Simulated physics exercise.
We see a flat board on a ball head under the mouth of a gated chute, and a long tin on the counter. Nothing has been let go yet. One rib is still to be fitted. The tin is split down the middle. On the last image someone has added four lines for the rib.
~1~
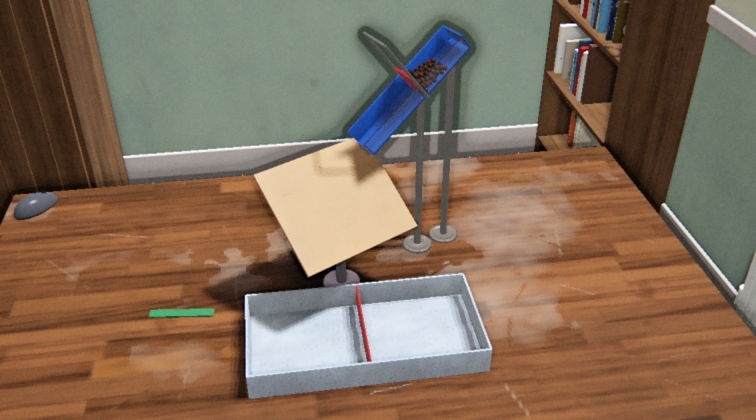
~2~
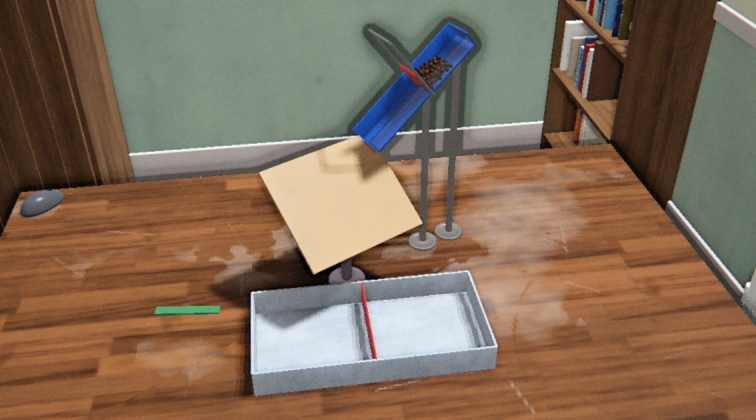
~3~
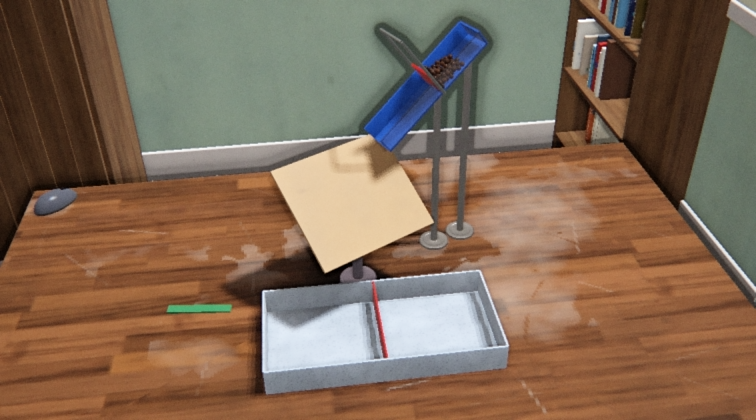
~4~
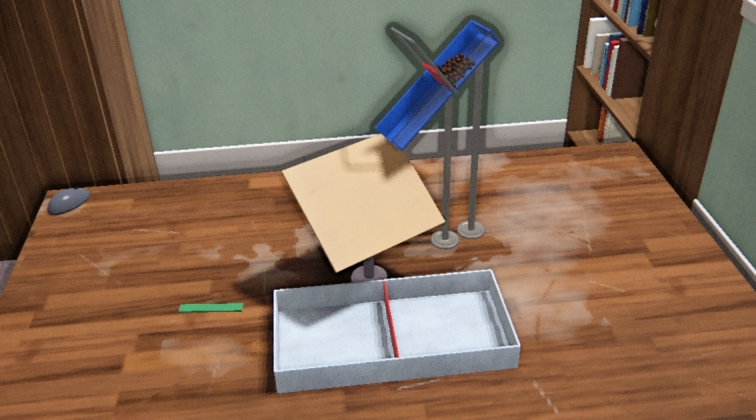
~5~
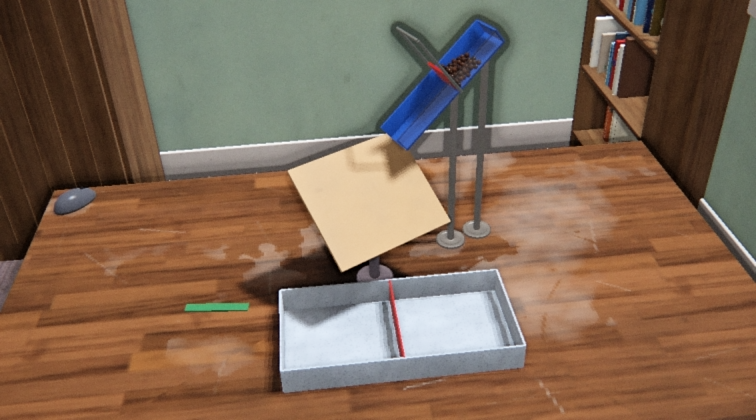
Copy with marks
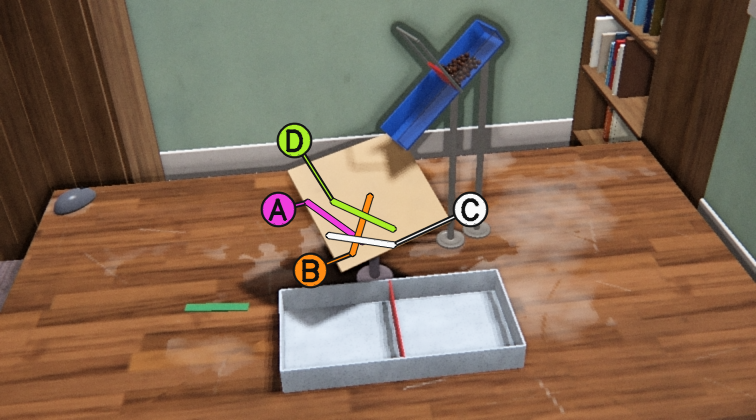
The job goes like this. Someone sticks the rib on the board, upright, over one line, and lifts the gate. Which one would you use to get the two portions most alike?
The best line is B.
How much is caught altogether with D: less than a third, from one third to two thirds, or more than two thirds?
It is more than two thirds.
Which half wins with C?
Right.
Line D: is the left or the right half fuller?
Right.
On the marked copy, line A from (307, 202) to (362, 241); line B from (370, 196) to (352, 253); line C from (329, 235) to (393, 245); line D from (333, 201) to (393, 228).
With A, of what is caught, about a quarter in the left half, most in the right.
With B, of what is caught, about two thirds in the left half, about a third in the right.
With C, of what is caught, a small part in the left half, most in the right.
With D, of what is caught, a small part in the left half, nearly all in the right.
